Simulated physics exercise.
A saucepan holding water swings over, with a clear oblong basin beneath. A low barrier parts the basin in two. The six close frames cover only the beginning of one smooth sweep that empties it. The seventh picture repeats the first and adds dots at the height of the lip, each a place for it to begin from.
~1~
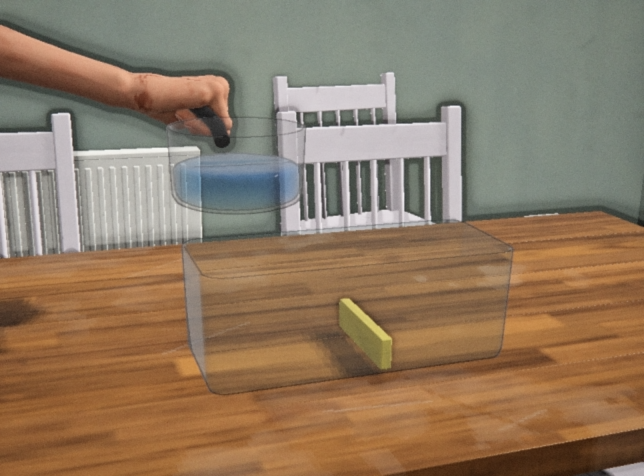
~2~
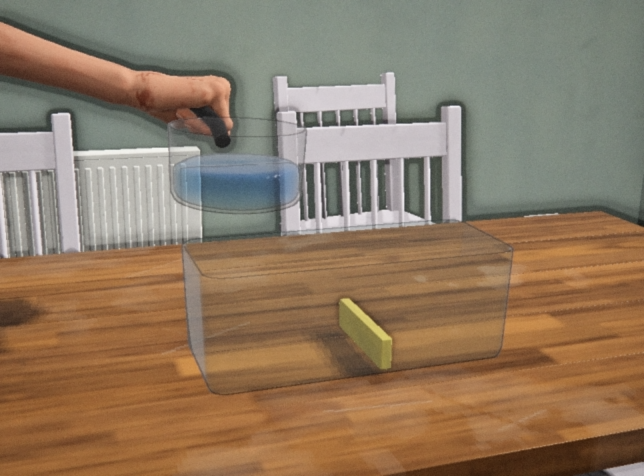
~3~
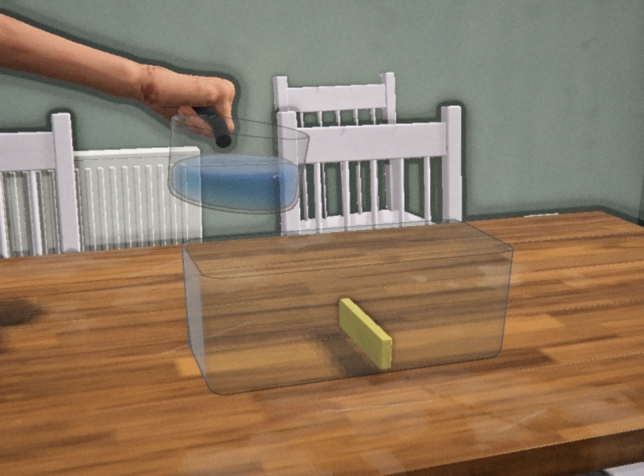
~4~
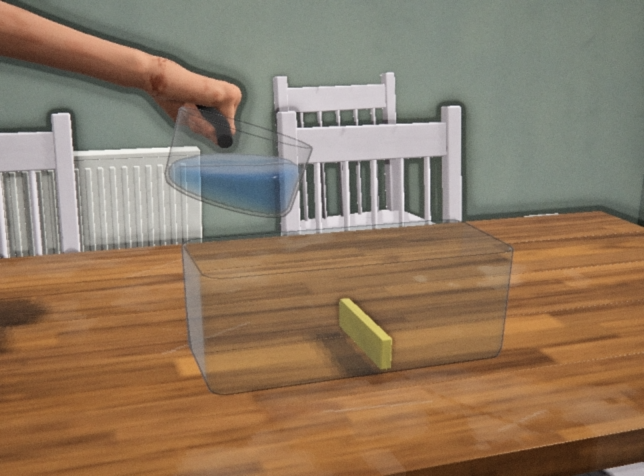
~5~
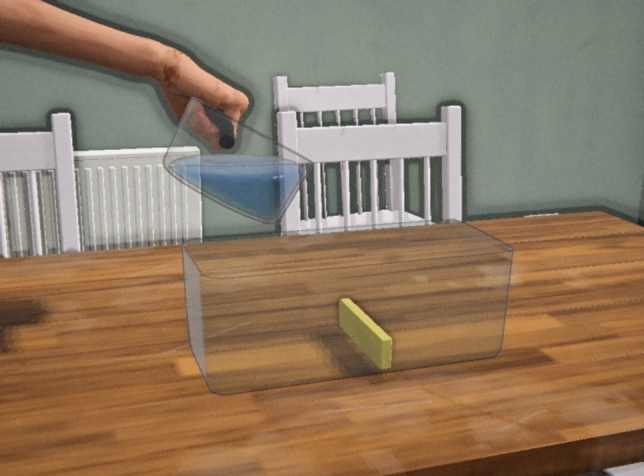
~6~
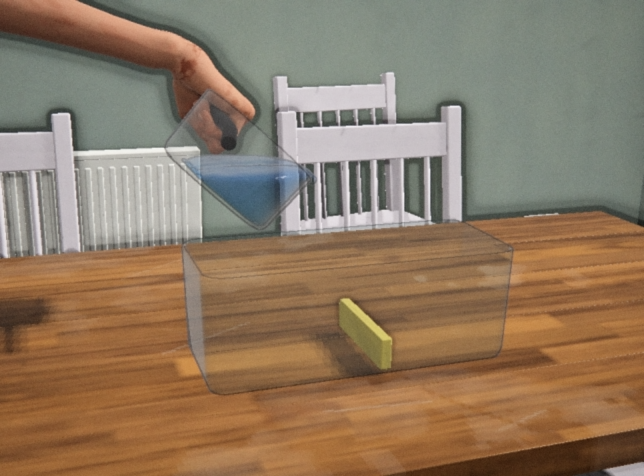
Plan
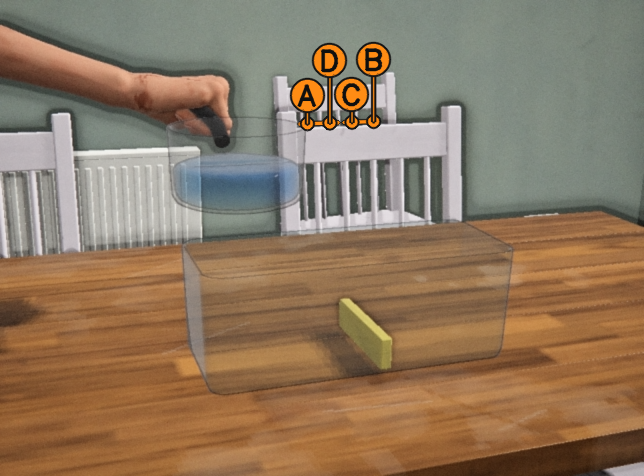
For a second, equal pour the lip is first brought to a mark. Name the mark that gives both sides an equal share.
Best: D.
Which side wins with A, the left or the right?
More ends on the left.
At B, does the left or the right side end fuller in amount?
The right one.
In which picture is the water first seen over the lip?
Picture 6.
On the marked copy, A at (307, 123); B at (373, 121); C at (351, 122); D at (329, 122).
With A, about 87 % ends left of the wall and 12 % right of it.
With B, about 6 % ends left of the wall and 94 % right of it.
With C, about 21 % ends left of the wall and 79 % right of it.
With D, about 49 % ends left of the wall and 51 % right of it.
